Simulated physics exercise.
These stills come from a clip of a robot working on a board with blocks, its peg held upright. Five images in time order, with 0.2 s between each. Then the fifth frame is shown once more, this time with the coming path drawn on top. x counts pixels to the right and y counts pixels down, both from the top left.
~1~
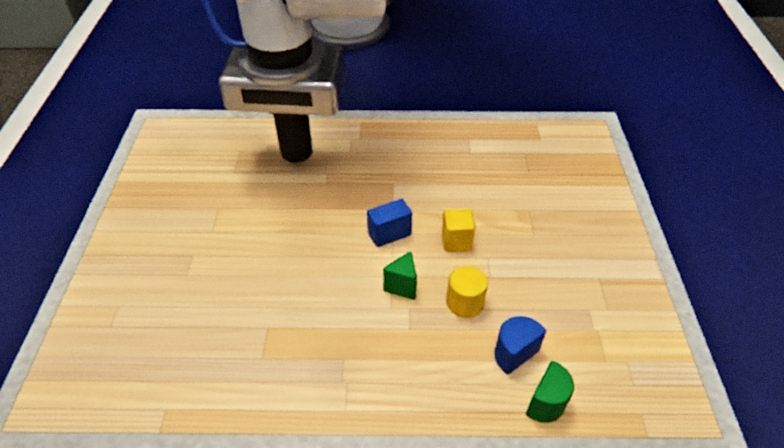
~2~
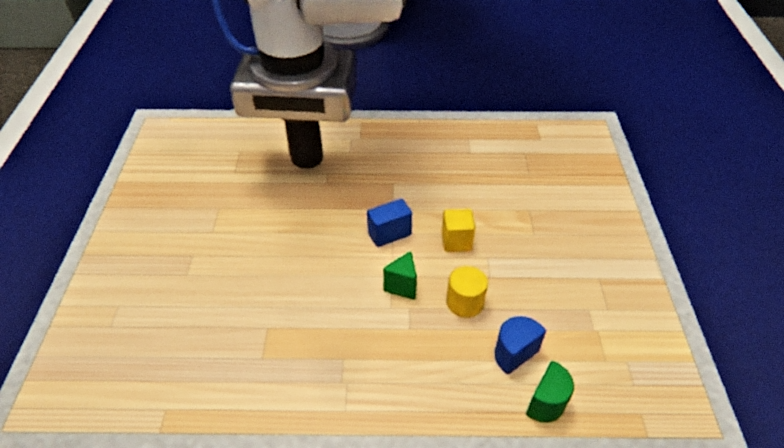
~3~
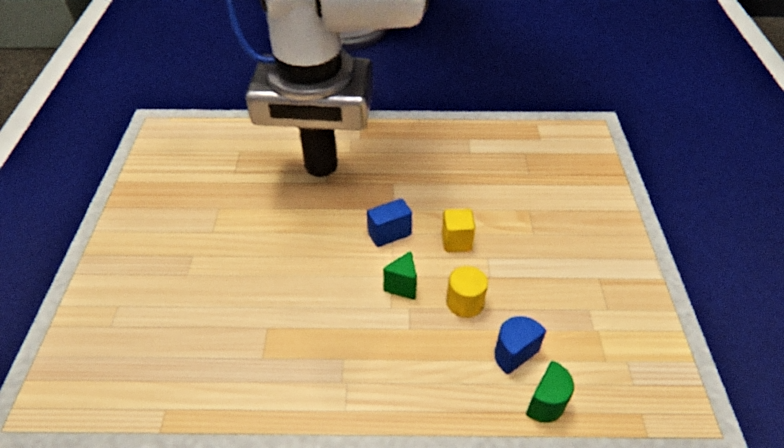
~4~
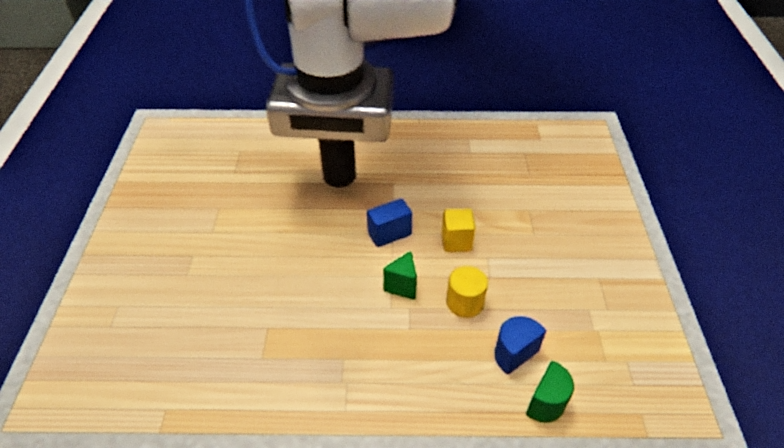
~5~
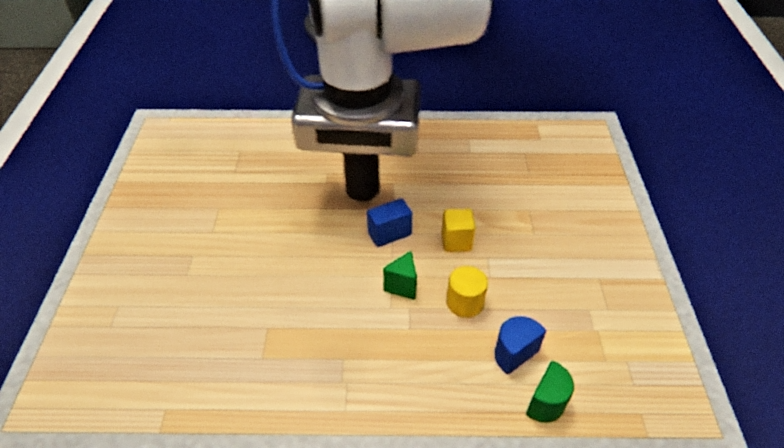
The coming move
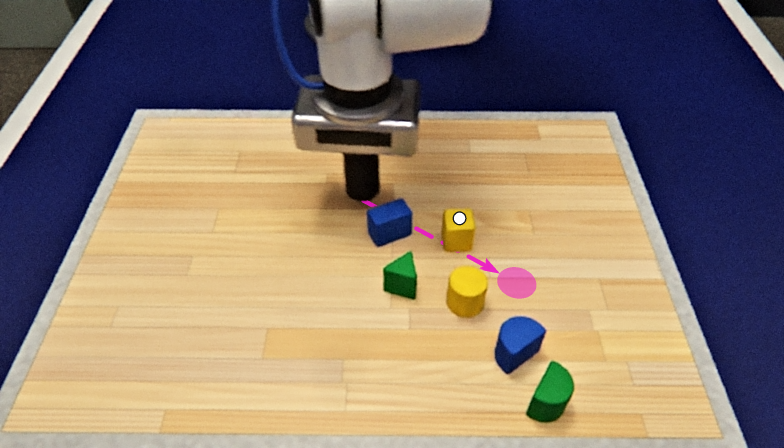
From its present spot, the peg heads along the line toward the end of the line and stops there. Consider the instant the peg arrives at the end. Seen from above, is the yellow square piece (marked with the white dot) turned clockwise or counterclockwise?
From above, it looks like the yellow square piece goes counterclockwise.
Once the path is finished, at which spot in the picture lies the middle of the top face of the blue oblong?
Near (401, 225).
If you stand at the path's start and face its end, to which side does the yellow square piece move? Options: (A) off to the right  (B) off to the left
The answer is B.
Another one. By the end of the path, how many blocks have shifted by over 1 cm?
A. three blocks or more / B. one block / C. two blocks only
The one that fits is C, two blocks only.
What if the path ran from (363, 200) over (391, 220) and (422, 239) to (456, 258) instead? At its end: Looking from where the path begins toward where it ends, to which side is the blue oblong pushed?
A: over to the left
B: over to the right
Choice B: Over to the right.
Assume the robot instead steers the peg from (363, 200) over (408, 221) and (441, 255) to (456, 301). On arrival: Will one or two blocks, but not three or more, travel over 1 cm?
My answer is no.
The drawn path runs from (363, 200) to (517, 283); the dot is on the yellow square piece.
On the path given first. One third of the way, peg at (411, 216); blue oblong at (400, 224), turned 55° clockwise.
Two thirds of the way, peg at (464, 243); blue oblong at (401, 225), turned 60° clockwise; yellow square piece at (501, 233).
At the end, peg at (519, 273); blue oblong at (401, 225), turned 60° clockwise; yellow square piece at (544, 242), turned 45° anticlockwise; yellow circular block not moved.
